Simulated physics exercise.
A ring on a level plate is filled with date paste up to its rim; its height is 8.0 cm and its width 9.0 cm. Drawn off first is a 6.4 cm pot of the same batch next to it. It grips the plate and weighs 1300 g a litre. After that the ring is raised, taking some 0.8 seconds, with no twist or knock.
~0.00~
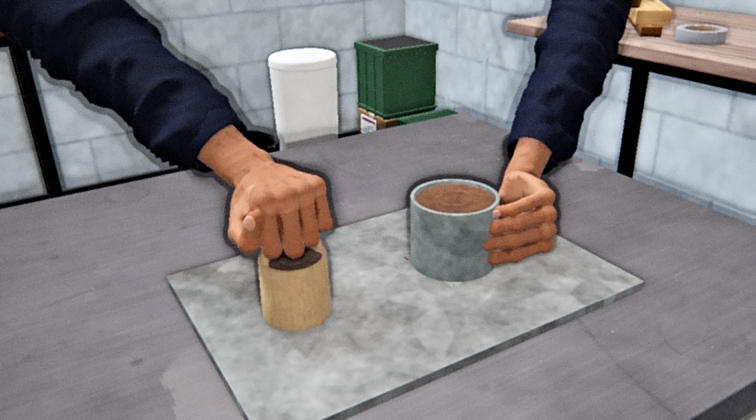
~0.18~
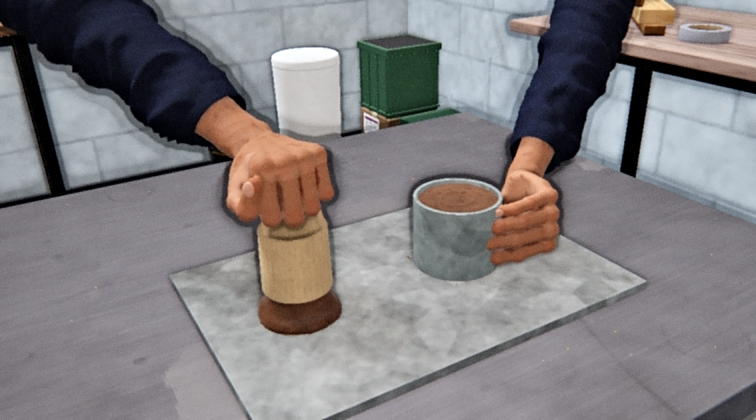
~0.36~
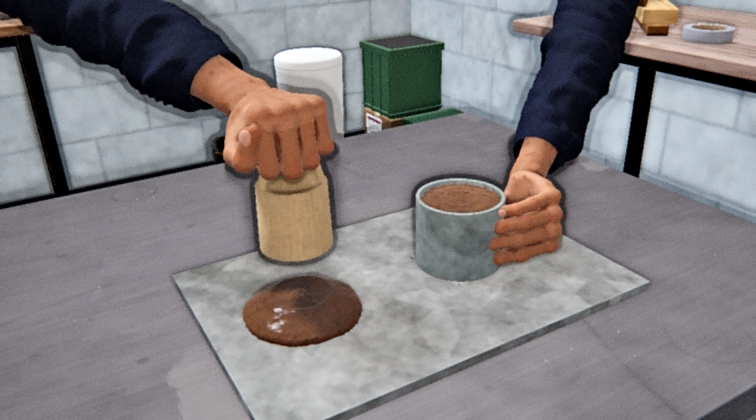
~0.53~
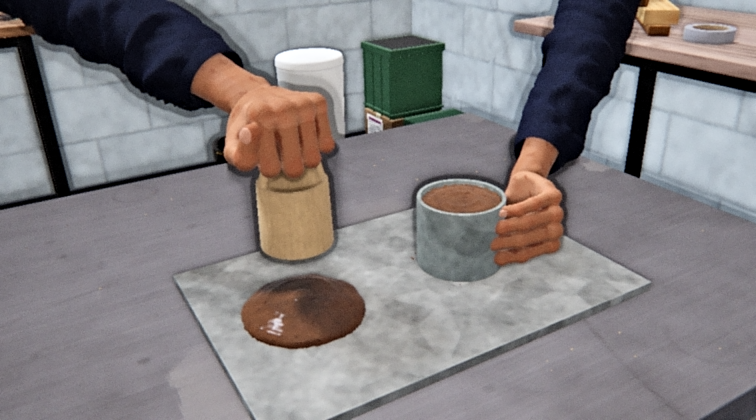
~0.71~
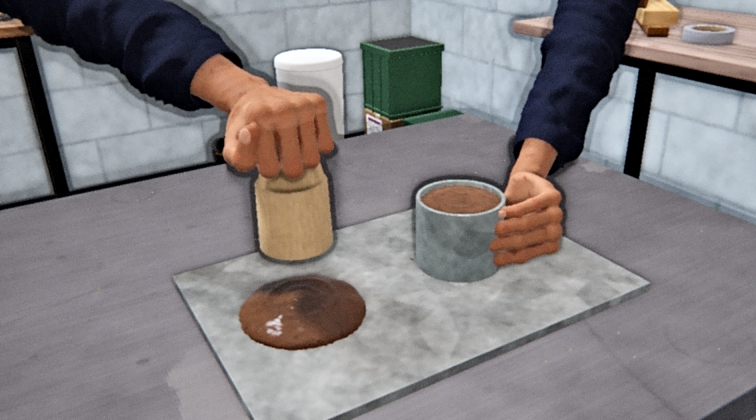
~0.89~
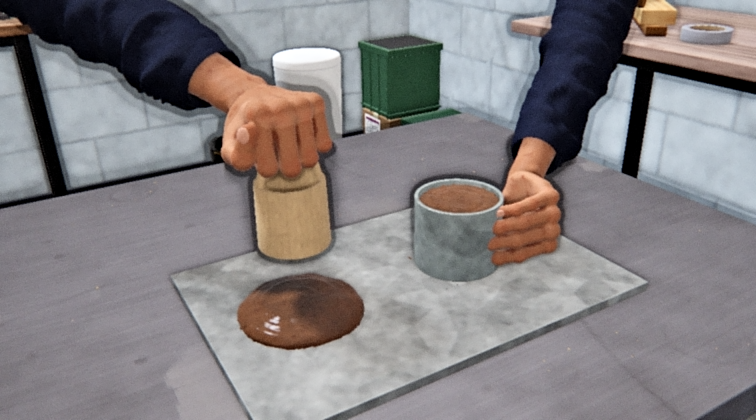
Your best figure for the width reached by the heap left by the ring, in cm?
That works out near 19.9 centimetres.
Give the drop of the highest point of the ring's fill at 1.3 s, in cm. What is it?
Some 5.0 cm.
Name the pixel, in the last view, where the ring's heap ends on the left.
Around (371, 265).
After 1.1 s, the ring is up 2.1 cm; the date paste has come down 0.8 cm to 7.2 cm and is 12 cm wide.
After 1.3 s, the ring is up 5.2 cm; the date paste has come down 4.8 cm to 3.2 cm and is 18 cm wide.
After 1.5 s, the ring is up 8.3 cm; the date paste has come down 5.4 cm to 2.6 cm and is 19 cm wide.
After 1.7 s, the ring is clear; the date paste has come down 5.4 cm to 2.6 cm and is 20 cm wide.
After 2.5 s, at rest, the ring is clear; the date paste has come down 5.5 cm to 2.5 cm and is 20 cm wide.
